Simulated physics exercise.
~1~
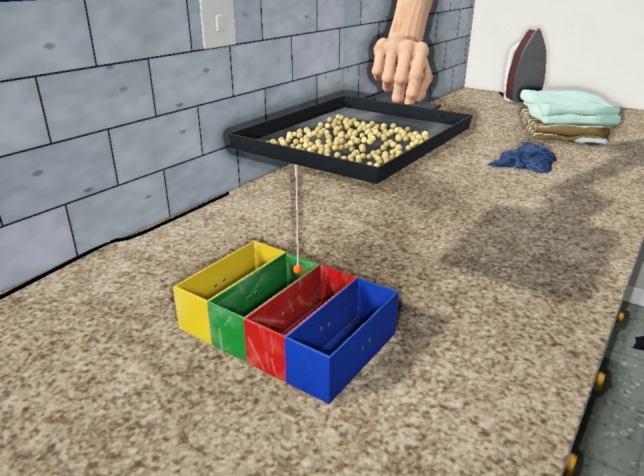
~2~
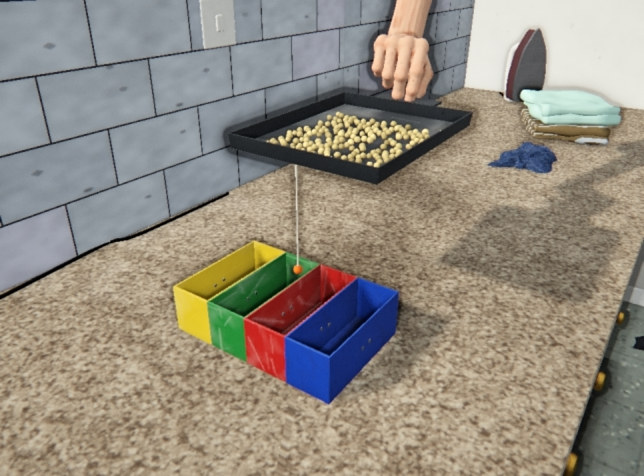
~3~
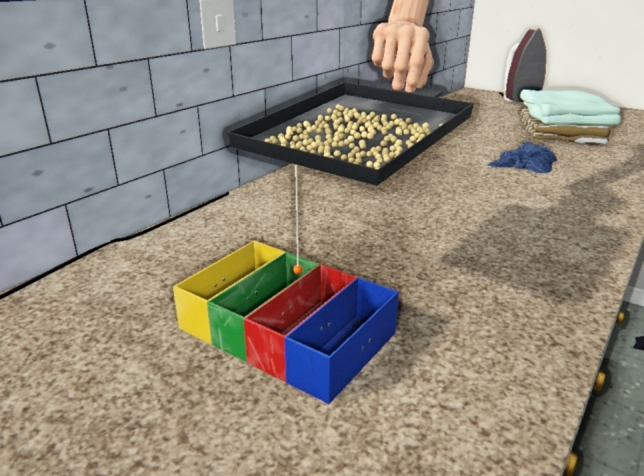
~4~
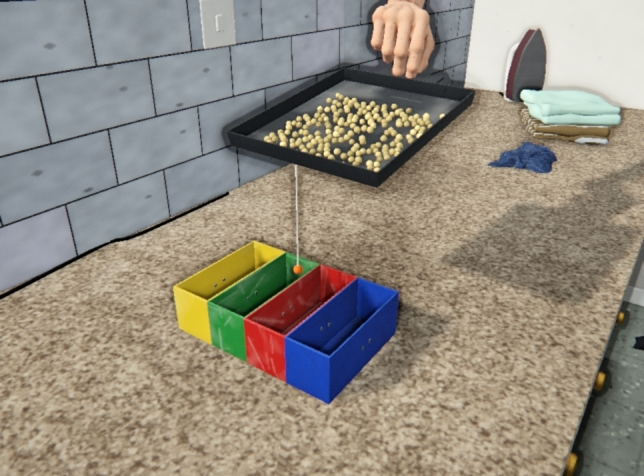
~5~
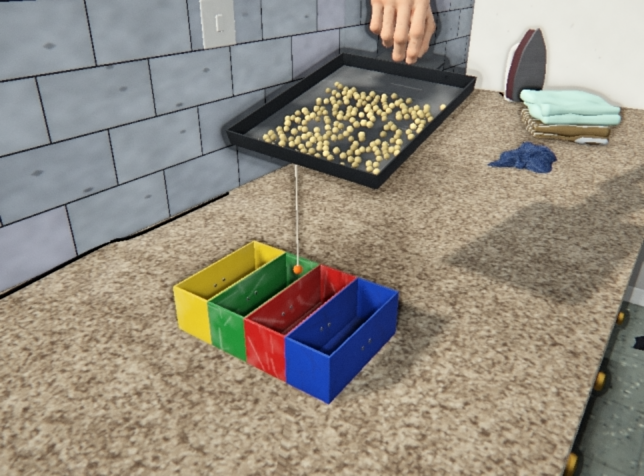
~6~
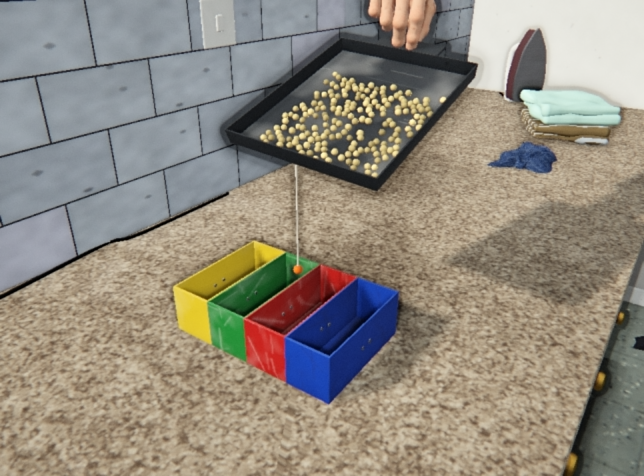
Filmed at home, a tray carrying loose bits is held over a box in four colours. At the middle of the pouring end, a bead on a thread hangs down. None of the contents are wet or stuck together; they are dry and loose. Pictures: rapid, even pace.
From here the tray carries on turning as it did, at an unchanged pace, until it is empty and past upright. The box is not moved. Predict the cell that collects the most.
I would say the blue cell.
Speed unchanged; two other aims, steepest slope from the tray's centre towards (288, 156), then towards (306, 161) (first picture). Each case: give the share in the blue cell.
Lab note: Try 1 = 0 %, try 2 = 20 %.
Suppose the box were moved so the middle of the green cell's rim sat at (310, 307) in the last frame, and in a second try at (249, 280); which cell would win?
Taking the two placings in order, you'd get that red cell and then the cell in blue.
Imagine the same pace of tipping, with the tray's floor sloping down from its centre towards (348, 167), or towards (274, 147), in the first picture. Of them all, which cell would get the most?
First: The blue cell, second: The cell in yellow.
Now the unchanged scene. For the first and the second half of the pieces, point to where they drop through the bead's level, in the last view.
The leading part at (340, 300), the rest of it at (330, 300).
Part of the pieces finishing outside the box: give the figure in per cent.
Some 10 percent of the load.
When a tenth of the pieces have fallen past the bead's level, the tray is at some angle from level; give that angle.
The angle is roughly 110° at that point.
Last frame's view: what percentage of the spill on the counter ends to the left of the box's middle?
That's about 10 per cent of the spill.
Just after the last frame, tray tipped steeply; almost all on the tray; just a few in the red cell; just a few falling or outside the box.
A moment on, tray tipped past a quarter turn; the larger part on the tray; just a few in the blue cell; just a few in the red cell; about a tenth falling or outside the box.
Further on, tray tipped past a quarter turn; roughly two thirds in the blue cell; roughly a quarter in the red cell; about a tenth in the green cell; just a few in the yellow cell; about a tenth falling or outside the box.
When it is over, tray tipped past a quarter turn; roughly two thirds in the blue cell; roughly a quarter in the red cell; about a tenth in the green cell; just a few in the yellow cell; about a tenth outside the box.
